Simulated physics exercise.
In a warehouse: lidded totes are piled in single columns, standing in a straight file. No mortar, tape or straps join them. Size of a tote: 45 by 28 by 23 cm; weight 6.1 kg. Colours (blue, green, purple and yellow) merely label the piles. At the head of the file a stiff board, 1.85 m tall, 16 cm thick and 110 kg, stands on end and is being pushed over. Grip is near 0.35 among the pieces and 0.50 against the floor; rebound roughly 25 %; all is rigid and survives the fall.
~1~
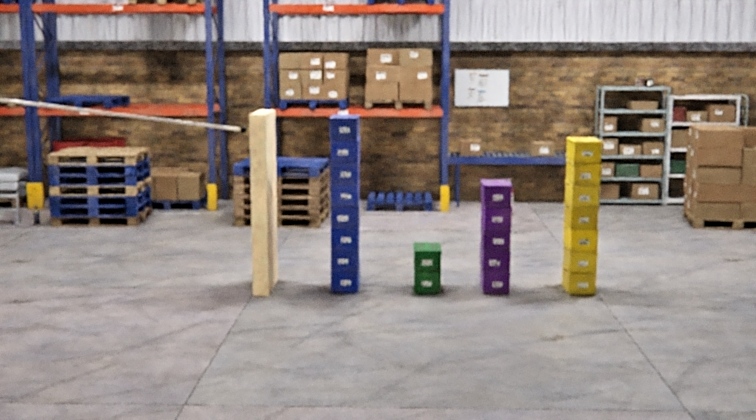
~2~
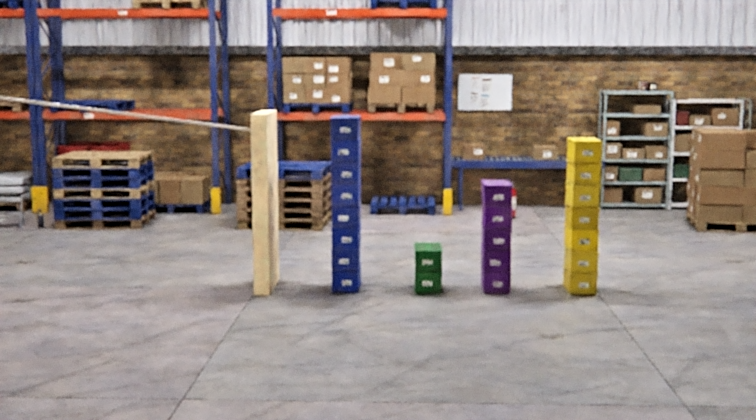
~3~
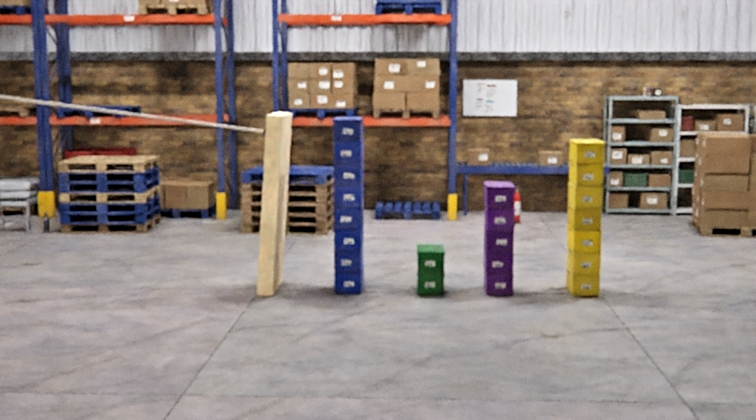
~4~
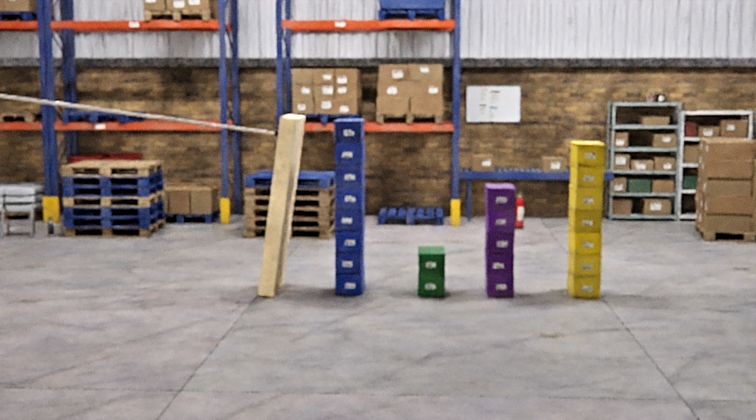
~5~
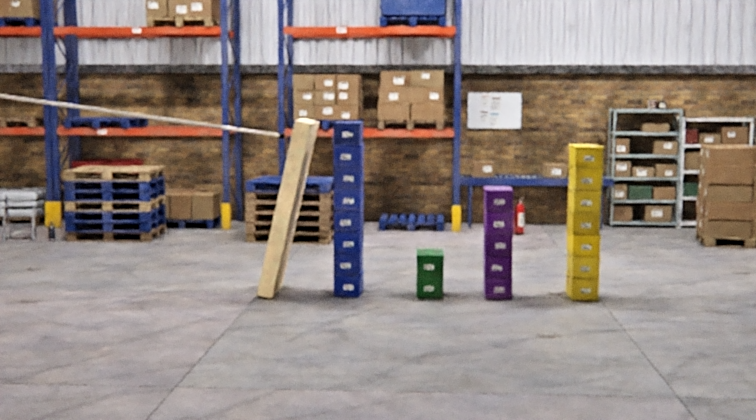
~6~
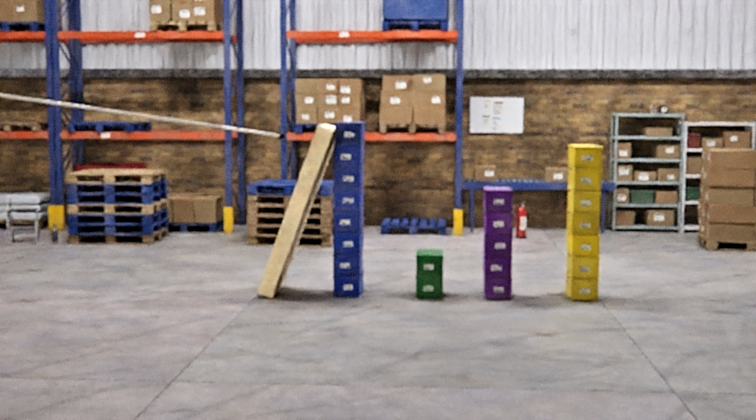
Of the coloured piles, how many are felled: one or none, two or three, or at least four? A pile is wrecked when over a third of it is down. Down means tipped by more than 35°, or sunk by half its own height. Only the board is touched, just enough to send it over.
It takes two or three of them.
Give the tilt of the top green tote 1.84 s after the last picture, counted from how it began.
Roughly 0°.
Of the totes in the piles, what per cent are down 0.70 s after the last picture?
At that moment 25 per cent.
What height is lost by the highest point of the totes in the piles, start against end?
Some 120 cm lower.
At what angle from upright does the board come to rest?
About 90°.
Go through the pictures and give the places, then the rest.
In the first picture (each place is the centre of the face we see best; the camera moves round a little), pole end (242, 130) 10 cm short, board 0° from upright; top blue tote (343, 129); top green tote (428, 262); the others all in place.
The second picture shows pole end 1 mm in, board 0° from upright; top yellow tote (588, 153).
The third picture shows pole end (265, 132) 10 cm in, board 4° from upright; top yellow tote (591, 154); the others all in place.
The fourth picture shows pole end (276, 134) 20 cm in, board 8° from upright; top yellow tote (591, 155); the others all in place.
The fifth picture shows pole end (281, 136) 26 cm in, stopped, board 13° from upright; top yellow tote (589, 158); the others all in place.
The sixth picture shows pole end (281, 136) 26 cm in, stopped, board 20° from upright; top blue tote (348, 134) moved 19 mm; top yellow tote (588, 158); one has shifted.
Then, 0.70 s later than the last frame, board 70° from upright; 6 of the 22 totes down; top blue tote tilted 57°, 68 cm lower; top green tote tilted 4°.
Then, 1.84 s later than the last frame, board 90° from upright; 17 of the 22 totes down; top purple tote on its side; top blue tote tilted 37°, 1.30 m lower.
When it is over, board 90° from upright; 18 of the 22 totes down; top yellow tote on its side; top purple tote tilted 54°, 57 cm lower. Wrecked, blue, purple and yellow. In pixels of the last frame, middles, top purple tote near (582, 255).
